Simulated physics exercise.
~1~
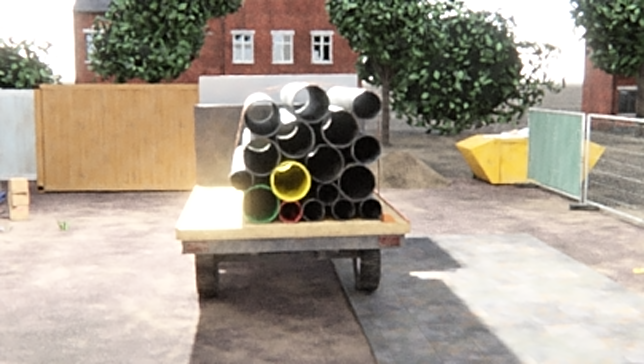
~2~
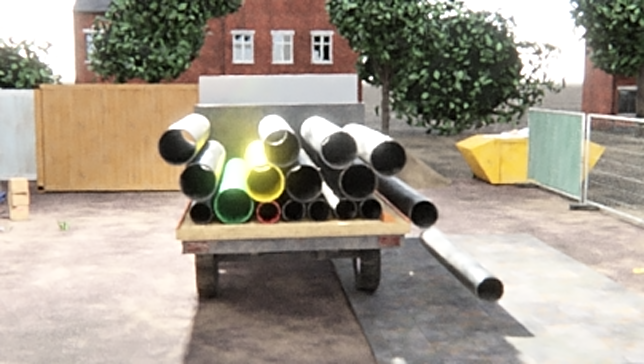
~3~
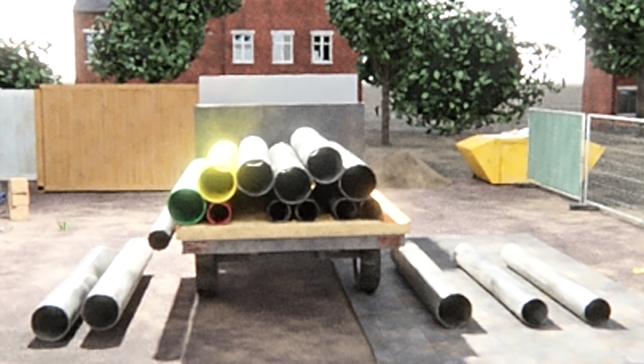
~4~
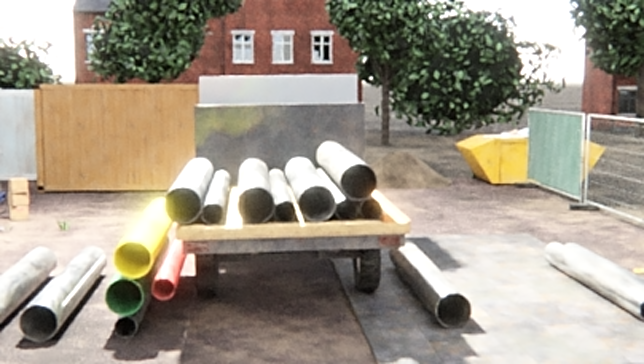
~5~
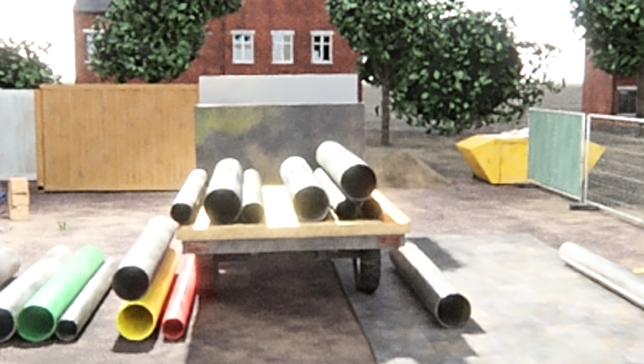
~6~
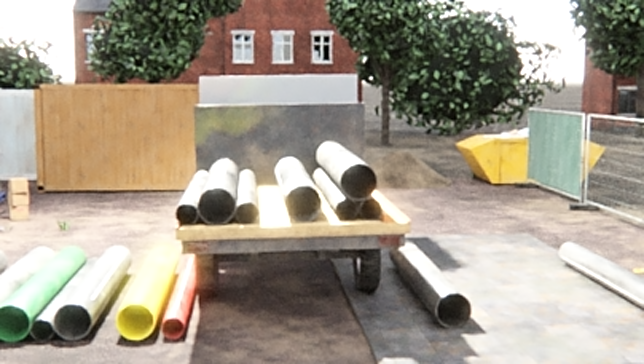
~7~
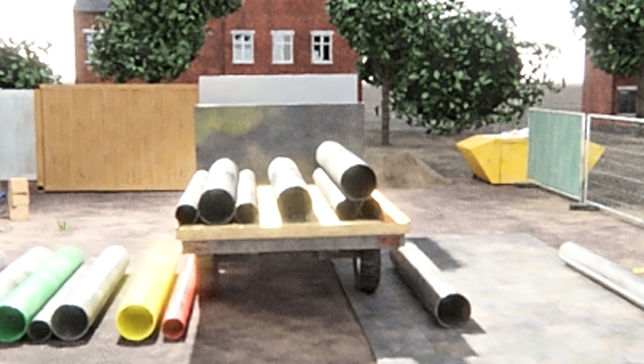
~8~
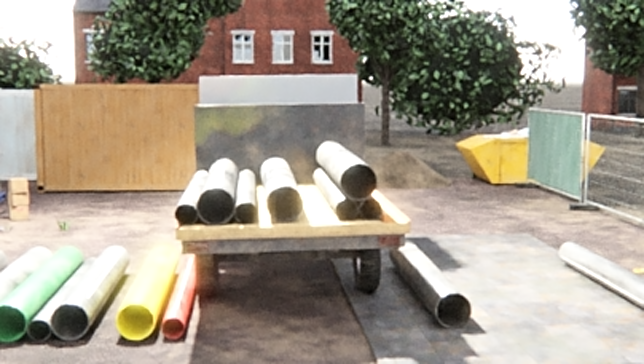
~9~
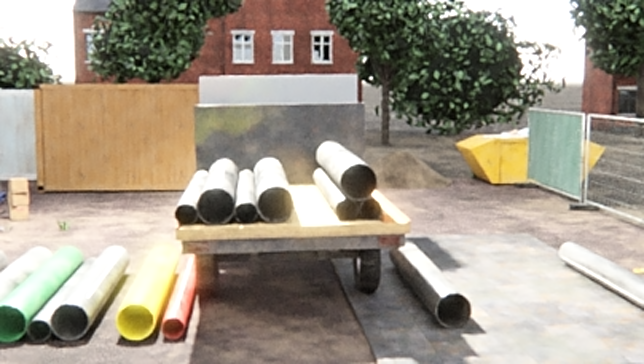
A stack of pipes on a parked flatbed spread apart and spilled over both sides, with the green, yellow and red ones dropping off the left. Those three came to rest on the ground there, while several grey pipes stayed on the deck.
